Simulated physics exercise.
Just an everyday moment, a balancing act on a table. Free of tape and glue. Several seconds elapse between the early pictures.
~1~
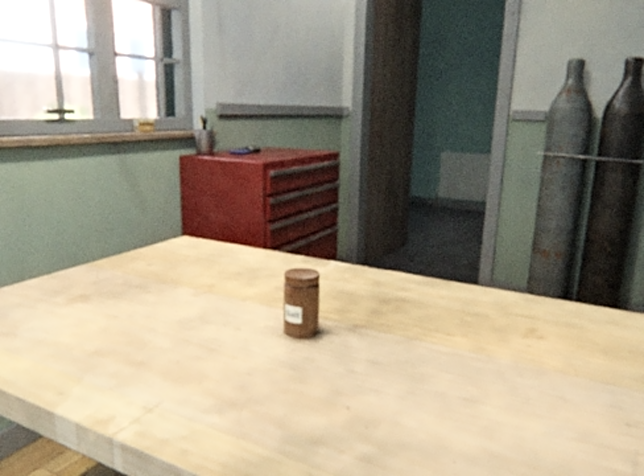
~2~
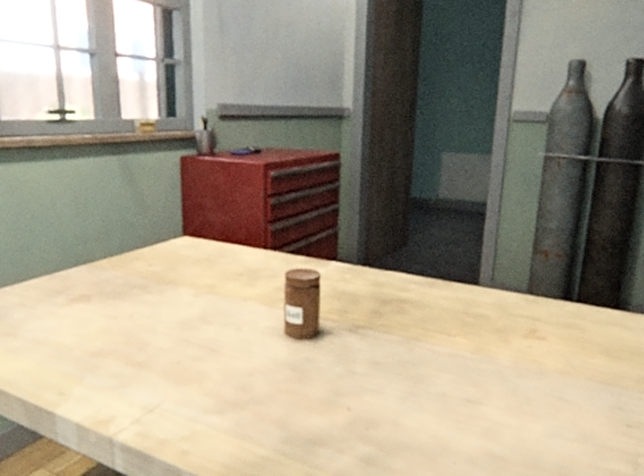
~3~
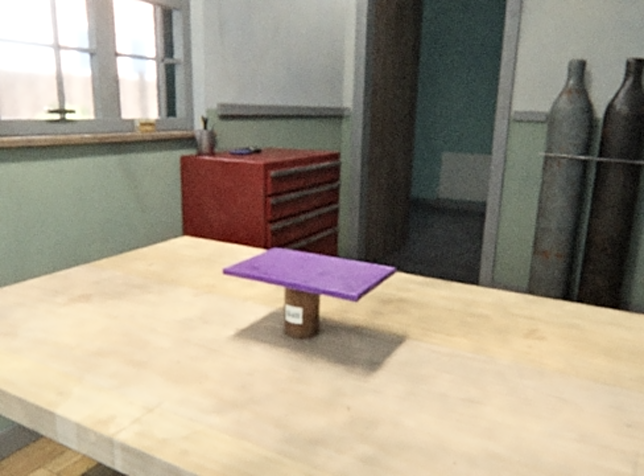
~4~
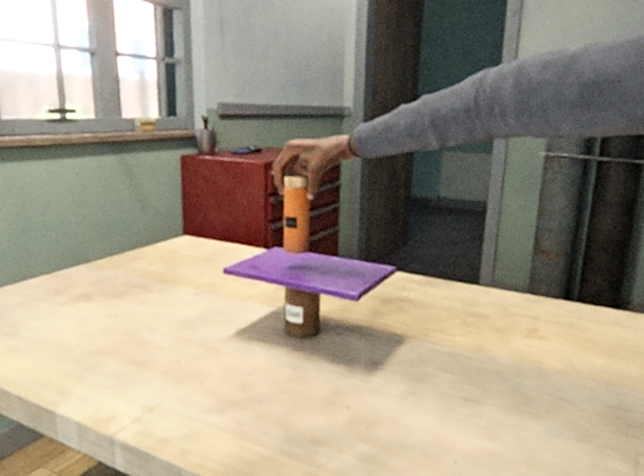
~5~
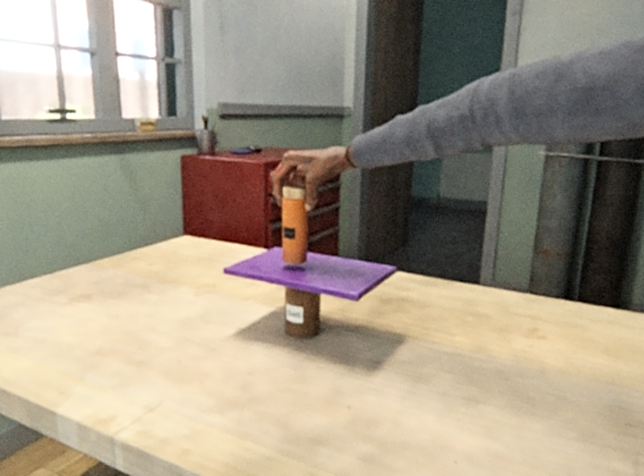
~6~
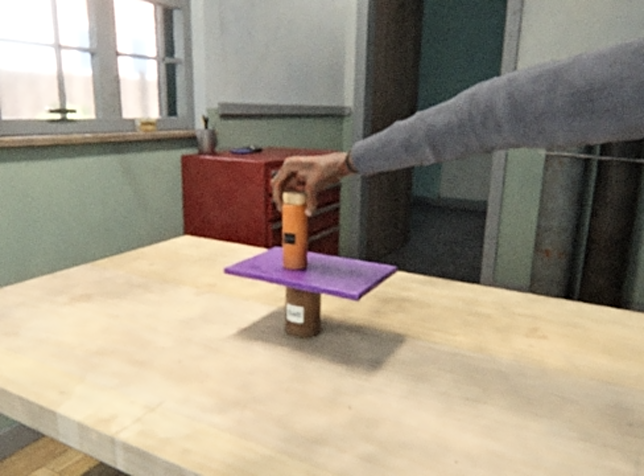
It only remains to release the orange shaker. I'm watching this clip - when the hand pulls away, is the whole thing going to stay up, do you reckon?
Most likely the stack survives.
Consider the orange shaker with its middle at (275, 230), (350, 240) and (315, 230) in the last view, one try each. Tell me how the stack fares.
Try one: Stable; try two: Collapse; try three: Stable.
Then, 0.60 s later than the last frame, all is still.
Then, 1.40 s later than the last frame, things are still on the move.
Then, 2.10 s later than the last frame, as before.
When it is over, all 3 as before. End places, in pixels of the last picture, orange shaker near (295, 231). The stack holds.
